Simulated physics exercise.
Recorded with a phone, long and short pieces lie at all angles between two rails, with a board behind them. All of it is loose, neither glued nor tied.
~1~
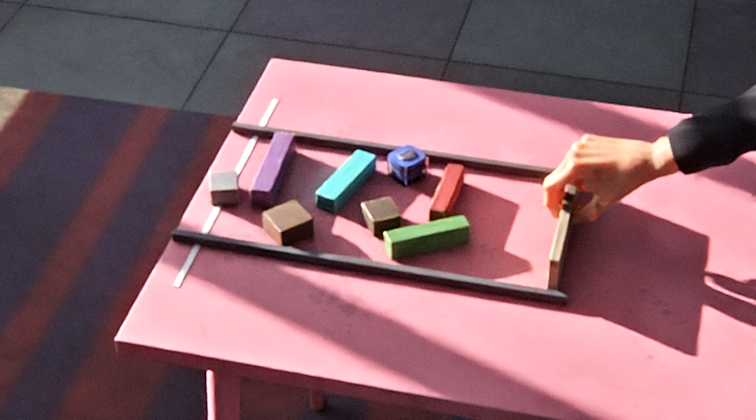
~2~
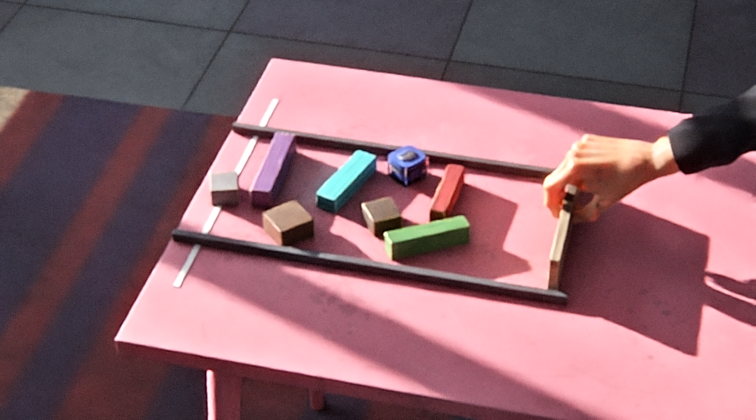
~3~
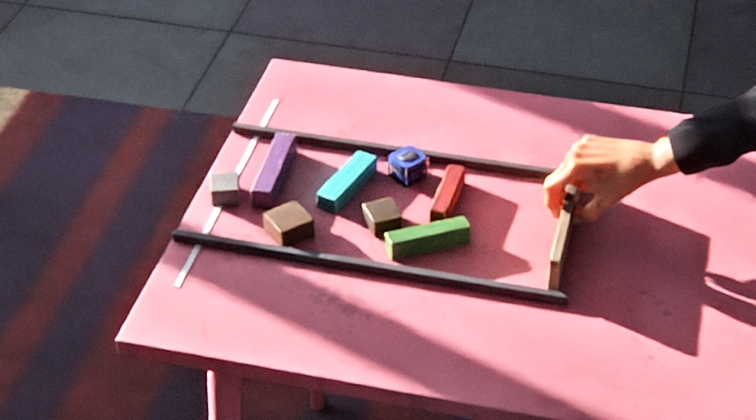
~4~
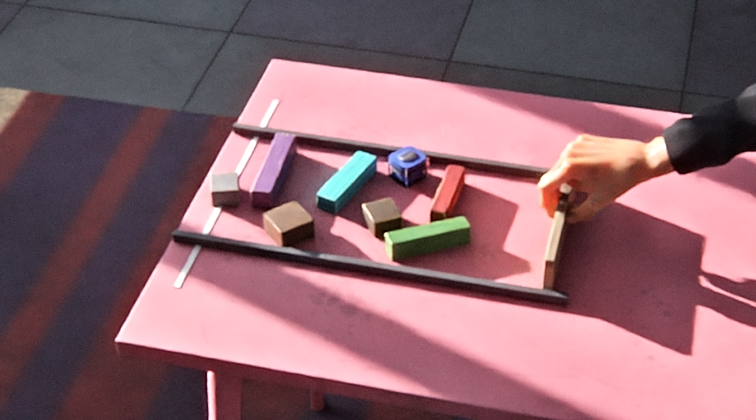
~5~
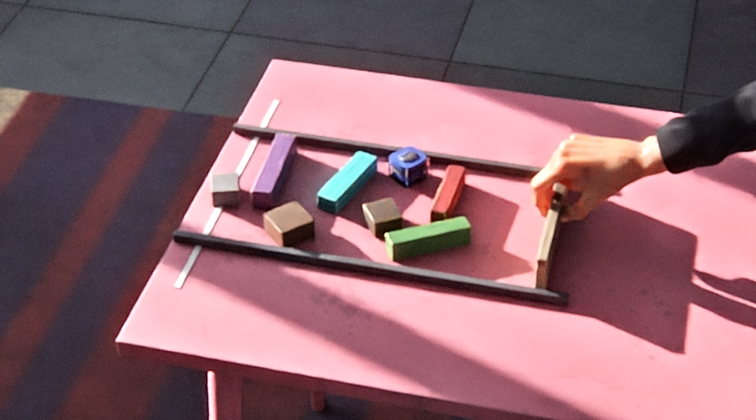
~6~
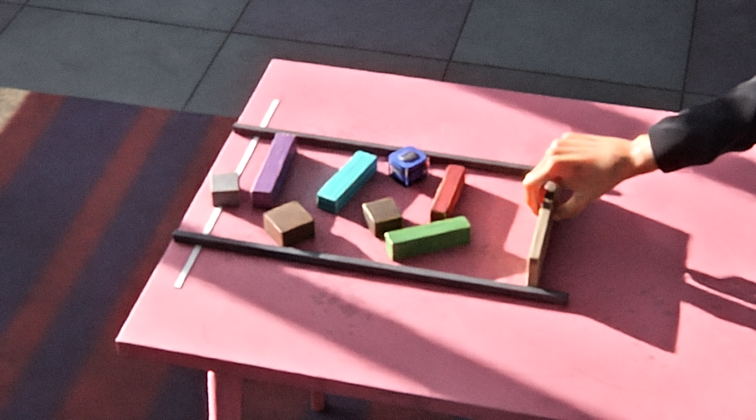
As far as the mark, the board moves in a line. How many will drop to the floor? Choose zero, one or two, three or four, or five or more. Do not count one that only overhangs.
Five or more.
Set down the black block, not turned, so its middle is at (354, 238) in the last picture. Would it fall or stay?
Here the black block departs.
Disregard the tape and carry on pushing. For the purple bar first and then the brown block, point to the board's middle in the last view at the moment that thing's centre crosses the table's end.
I reckon its middle sits around (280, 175) and then around (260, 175).
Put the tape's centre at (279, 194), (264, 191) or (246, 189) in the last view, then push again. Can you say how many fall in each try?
The counts: 1, 2 and 4.
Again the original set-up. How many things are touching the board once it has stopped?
Contact count: 2.
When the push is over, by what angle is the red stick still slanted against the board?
About 0° out of line.
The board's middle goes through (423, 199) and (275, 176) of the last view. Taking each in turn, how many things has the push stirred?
Respectively 4 and 8.
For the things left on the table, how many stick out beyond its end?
I'd put it at 1.
Soon after, none off yet; grey block at rest near (225, 189); purple bar at rest near (275, 170); brown block at rest near (290, 225).
After that, none off yet; grey block moving near (219, 189); purple bar displaced a little near (258, 165); brown block displaced about its own width near (258, 209).
In the end, the number that fall off is five or more; gone, blue case, black block, turquoise stick, brown block, purple bar and grey block.
